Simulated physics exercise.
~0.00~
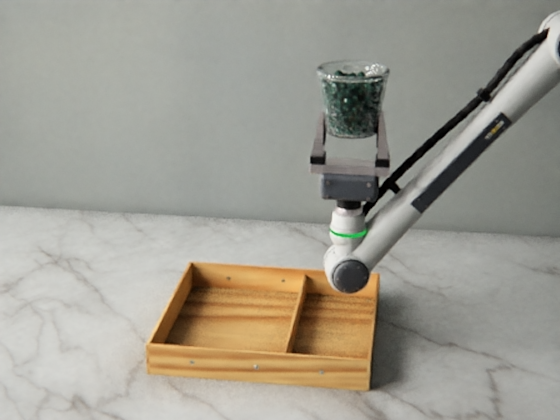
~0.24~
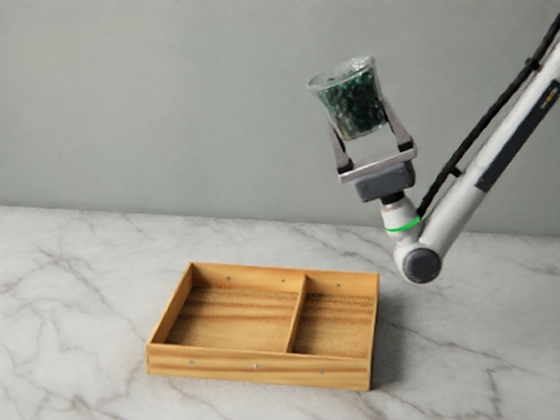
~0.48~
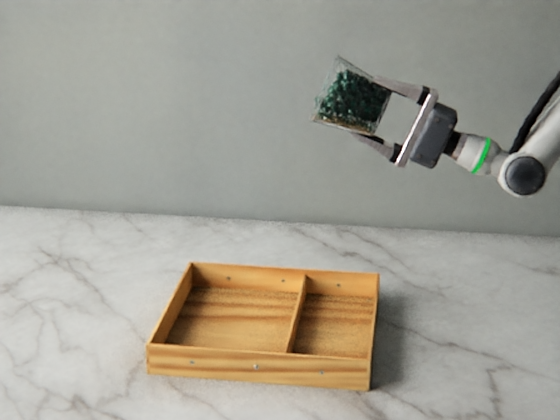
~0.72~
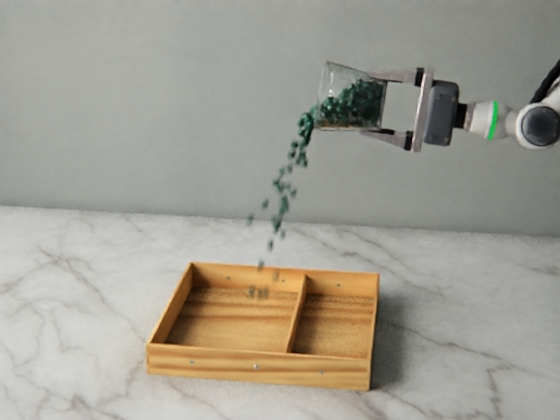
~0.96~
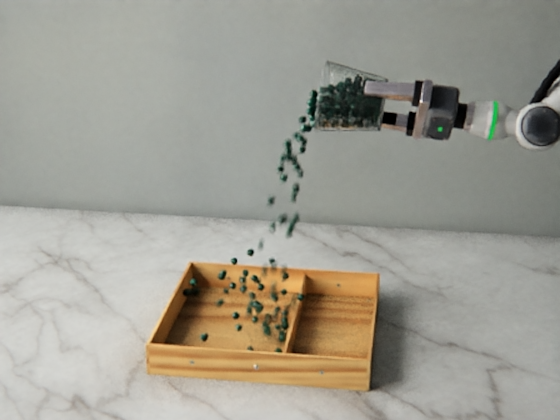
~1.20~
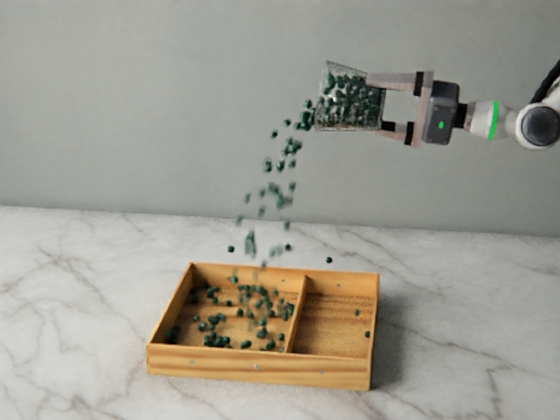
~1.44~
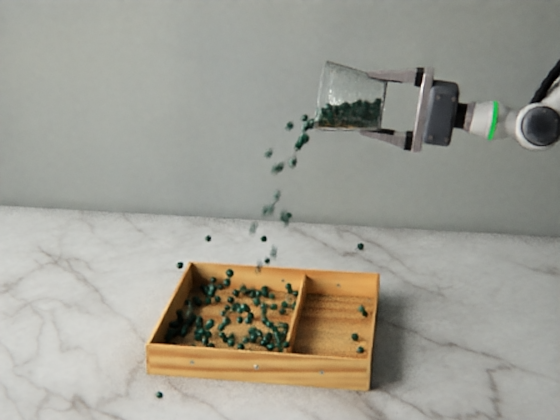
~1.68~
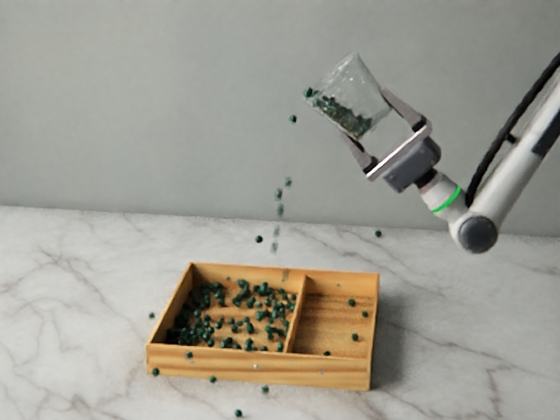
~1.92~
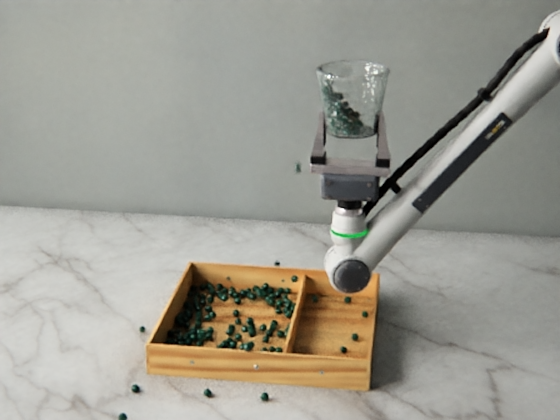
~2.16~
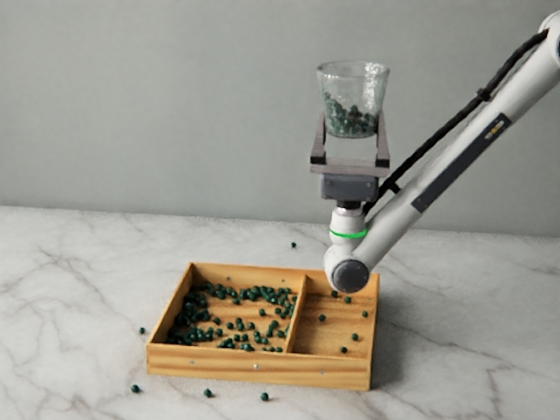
A robot arm holding a clear beaker of dark green beads tips it leftward, pouring them into a divided wooden tray on a marble table, then stands it upright with some left inside; most land in the left section, a few in the right and on the table.
